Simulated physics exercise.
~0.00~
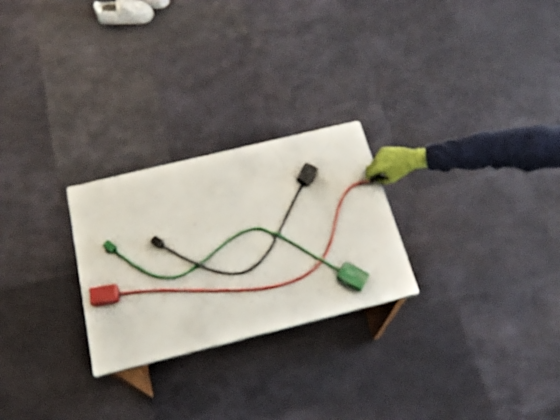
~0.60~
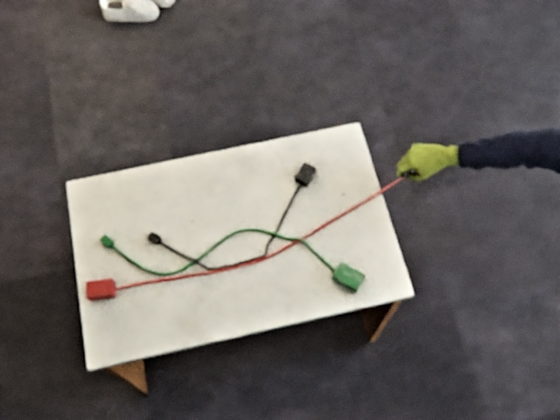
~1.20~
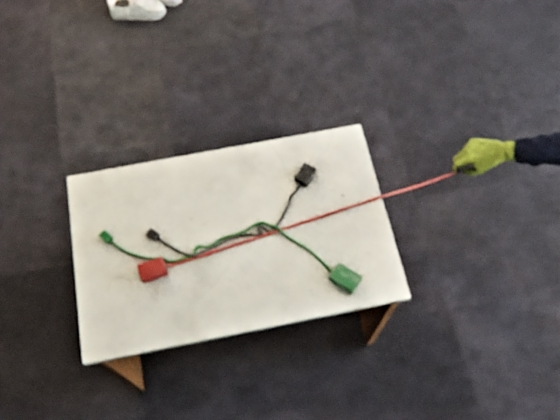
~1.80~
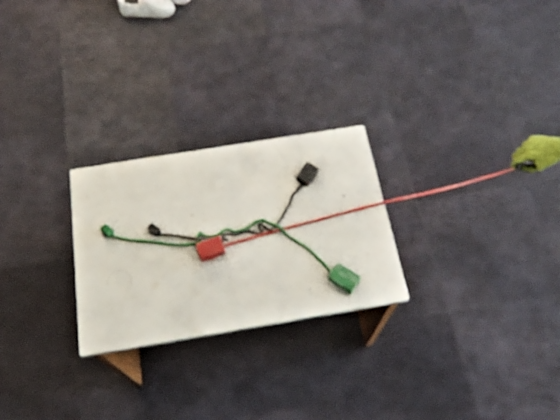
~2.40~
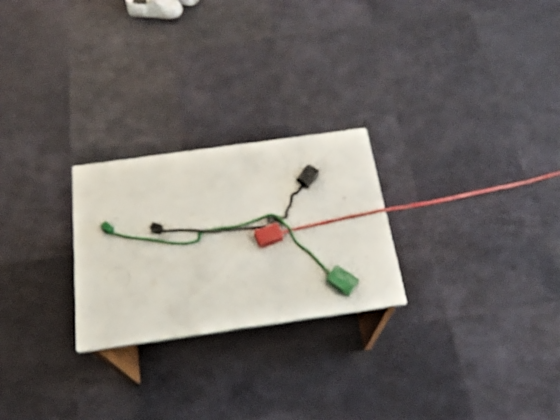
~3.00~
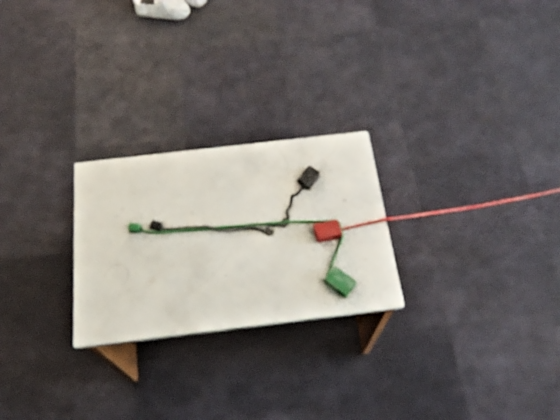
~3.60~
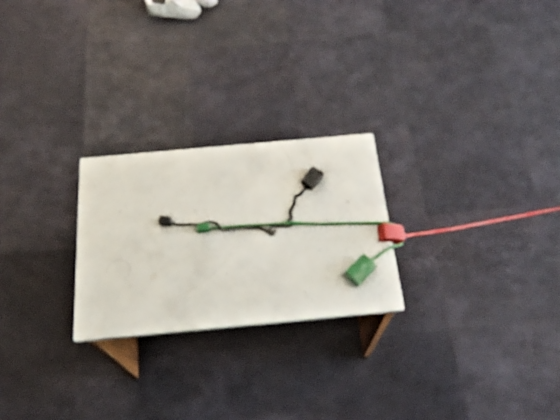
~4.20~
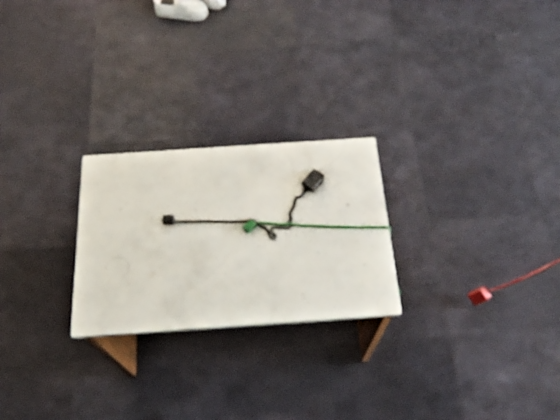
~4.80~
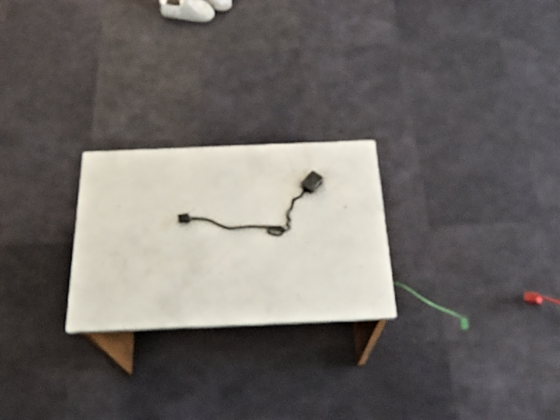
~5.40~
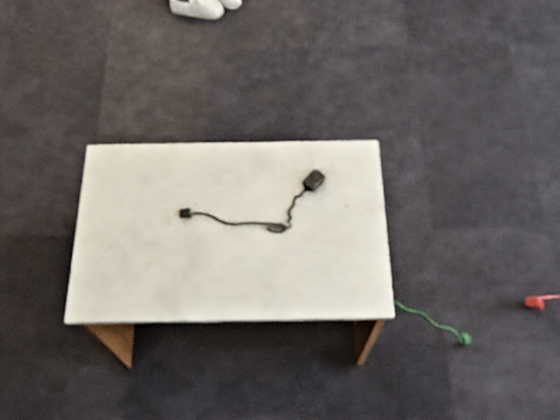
A red lead, pulled by a green-gloved hand, straightens and slides rightward across a white table where green and black leads lie crossed with it. Its red block charger trails along after it, bunching the other two leads together as the hand leaves view. The red charger reaches the green lead near the right edge and drags it along, then drops off the side, and the green charger goes over too. The green plug is swept across and off the table. At the end, the black lead remains on top, its plug shifted slightly right, while the red charger and green plug rest beyond the right edge.
